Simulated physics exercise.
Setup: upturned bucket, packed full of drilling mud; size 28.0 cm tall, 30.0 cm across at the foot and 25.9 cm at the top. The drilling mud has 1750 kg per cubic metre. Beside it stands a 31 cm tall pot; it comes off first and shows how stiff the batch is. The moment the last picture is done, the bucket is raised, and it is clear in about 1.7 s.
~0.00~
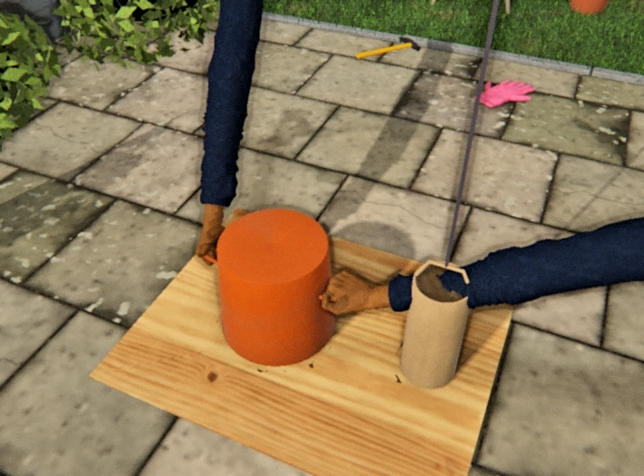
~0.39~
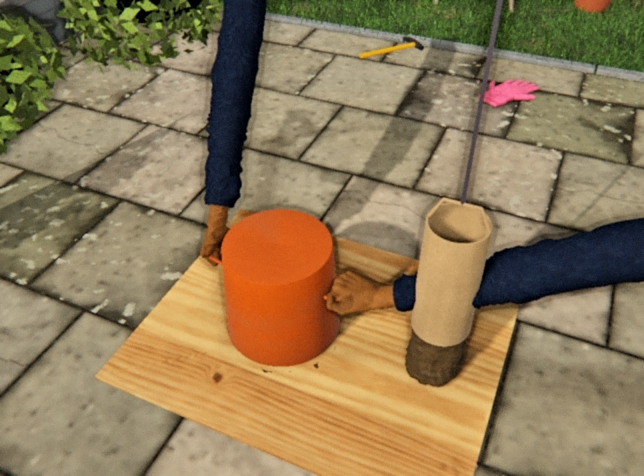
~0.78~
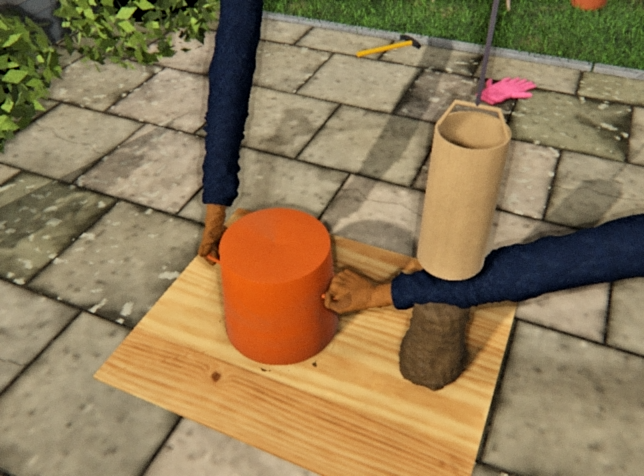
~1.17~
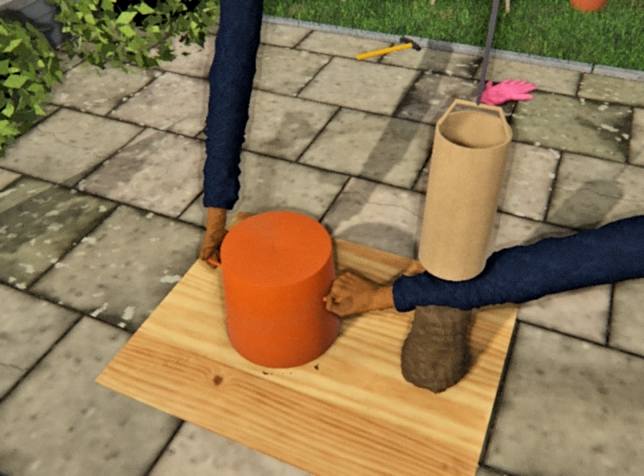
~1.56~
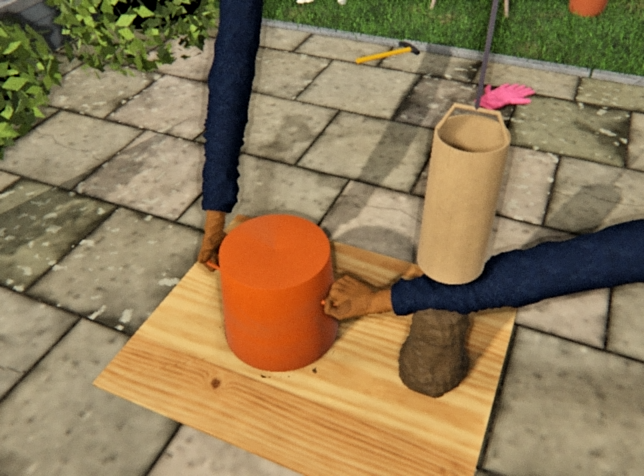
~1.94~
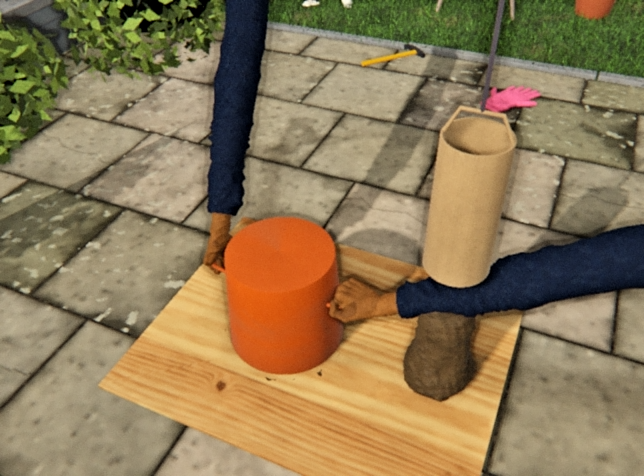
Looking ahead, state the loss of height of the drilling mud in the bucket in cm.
Estimate: Around 1 cm.
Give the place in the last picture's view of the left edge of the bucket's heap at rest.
(230, 337), roughly.
After 2.4 s, the bucket is up 7.4 cm; the drilling mud has come down 0.4 cm to 28 cm and is 30 cm wide.
After 2.8 s, the bucket is up 18 cm; the drilling mud has come down 0.9 cm to 27 cm and is 31 cm wide.
After 3.2 s, the bucket is up 28 cm; the drilling mud has come down 1.0 cm to 27 cm and is 31 cm wide.
After 3.7 s, the bucket is clear; the drilling mud has come down 1.2 cm to 27 cm and is 31 cm wide.
After 4.4 s, at rest, the bucket is clear; the drilling mud has come down 1.3 cm to 27 cm and is 31 cm wide.
